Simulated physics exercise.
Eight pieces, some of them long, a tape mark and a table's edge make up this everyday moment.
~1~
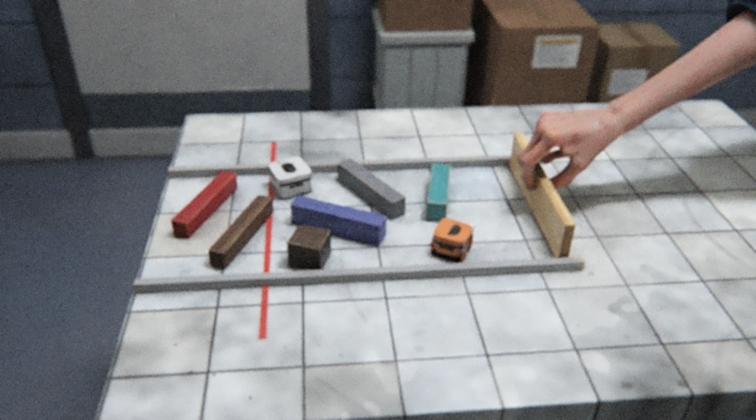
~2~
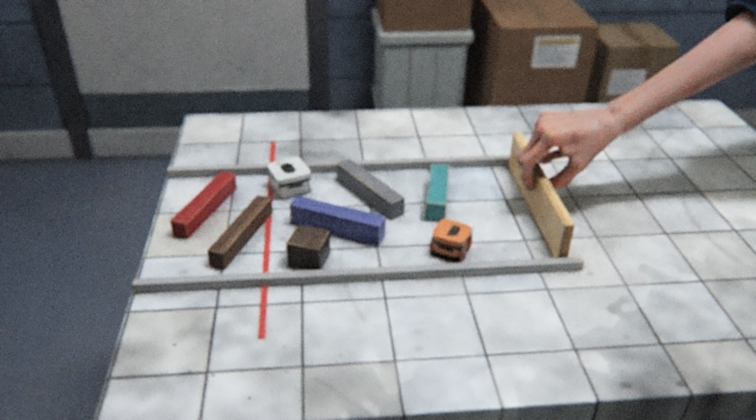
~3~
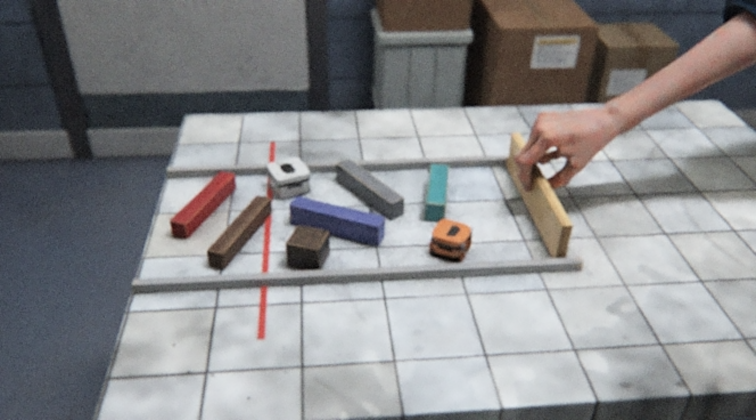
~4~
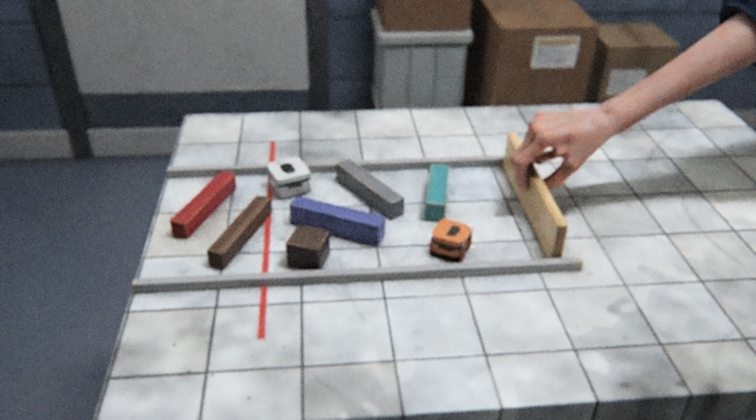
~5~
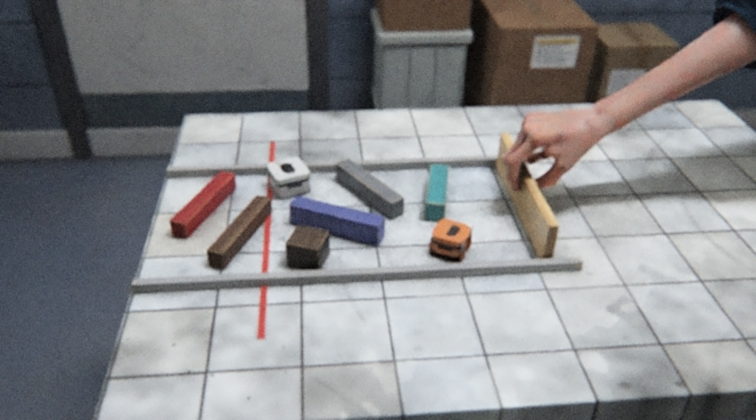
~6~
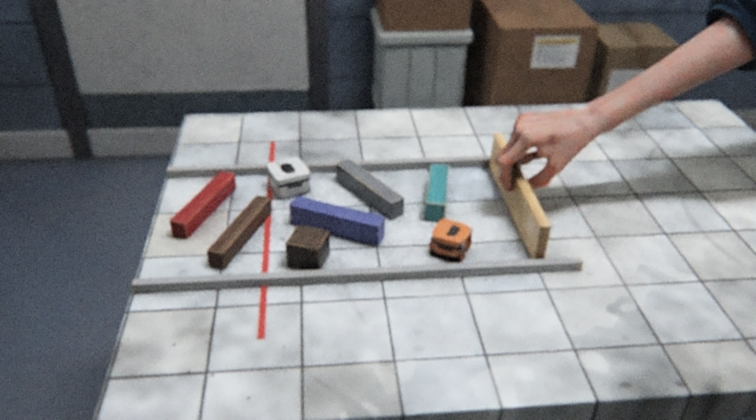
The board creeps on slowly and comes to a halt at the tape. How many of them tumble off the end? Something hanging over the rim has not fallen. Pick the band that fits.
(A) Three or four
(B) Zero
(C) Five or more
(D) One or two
Zero (B).
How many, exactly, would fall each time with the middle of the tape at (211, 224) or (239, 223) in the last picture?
Per try: 2; 1.
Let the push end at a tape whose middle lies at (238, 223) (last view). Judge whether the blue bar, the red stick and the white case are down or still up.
The blue bar is still there. The red stick is gone. The white case is still there.
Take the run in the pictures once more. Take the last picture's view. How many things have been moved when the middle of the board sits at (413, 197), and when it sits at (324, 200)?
3 and 7.
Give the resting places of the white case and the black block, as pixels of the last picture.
The white case comes to rest at (215, 180), and the black block comes to rest at (212, 256).
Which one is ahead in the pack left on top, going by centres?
Red stick.
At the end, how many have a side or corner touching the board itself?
That number would be 3.
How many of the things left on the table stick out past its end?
It would come to 1.
Soon after, none off yet; red stick at rest near (205, 203); brown stick at rest near (241, 230); white case at rest near (289, 179).
Then, none off yet; red stick moving near (198, 202); brown stick moved a little near (214, 228); white case moved about its own width near (255, 179).
At rest, the number that fall off is zero.
